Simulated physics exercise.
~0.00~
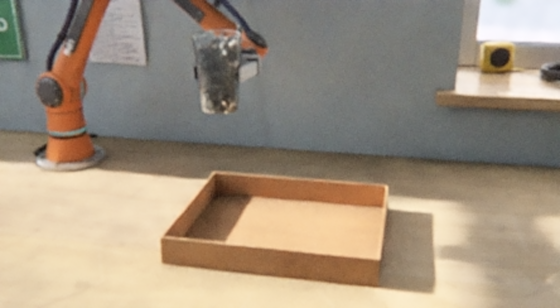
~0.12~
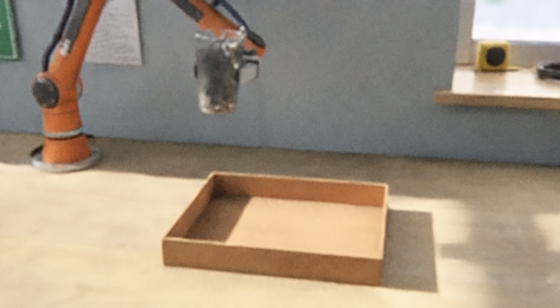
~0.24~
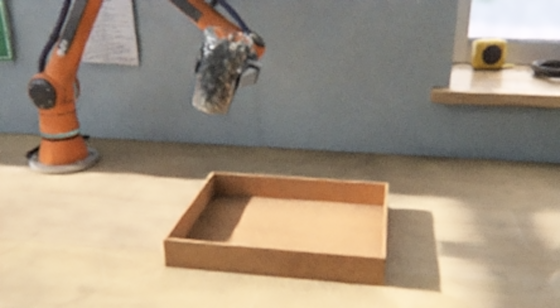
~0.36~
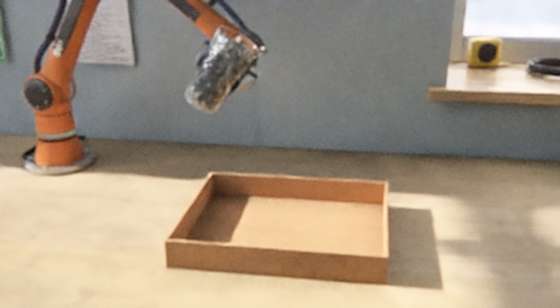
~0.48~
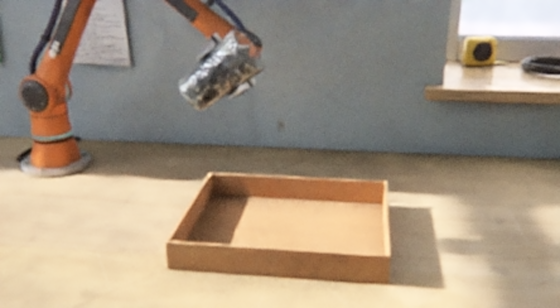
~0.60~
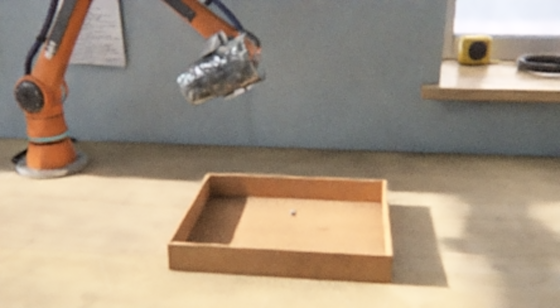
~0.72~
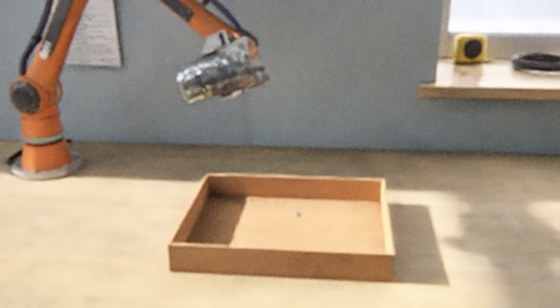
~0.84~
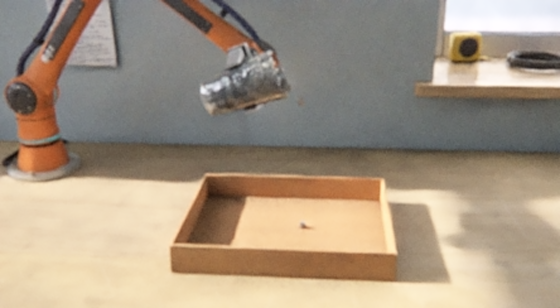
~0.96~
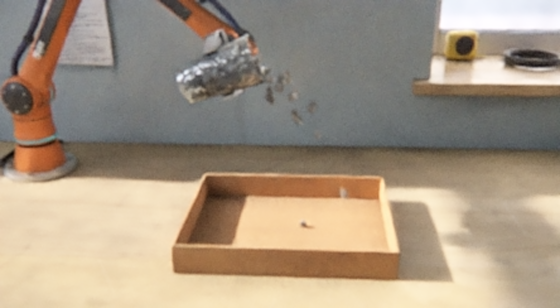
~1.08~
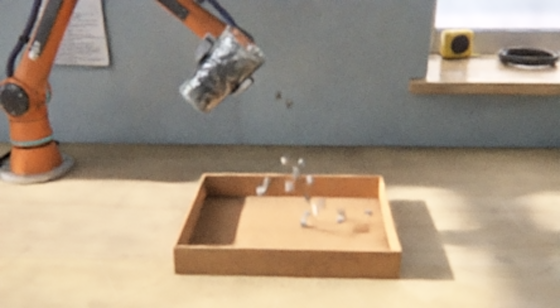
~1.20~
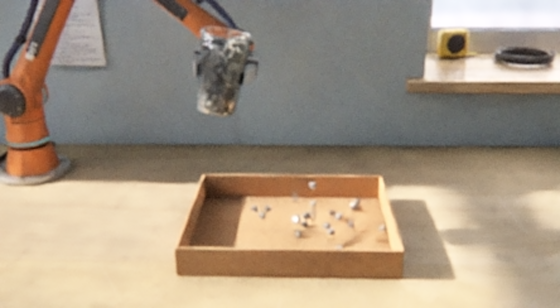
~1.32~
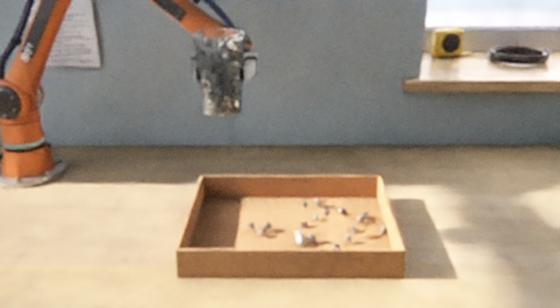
An orange robot arm at the left holds a shiny, silvery cup above a shallow, open brown tray on a pale tabletop, seen from the front and slightly above. Behind are a blue-grey wall with a paper sheet and, at right, a windowsill holding a yellow object and a dark coil. The arm tips the cup over toward the right until it lies on its side, and a first pebble drops into the tray. A small cluster of grey pebbles then spills out and scatters as the arm swings the cup back. Finally the cup is upright again, with a few pebbles spread across the tray.
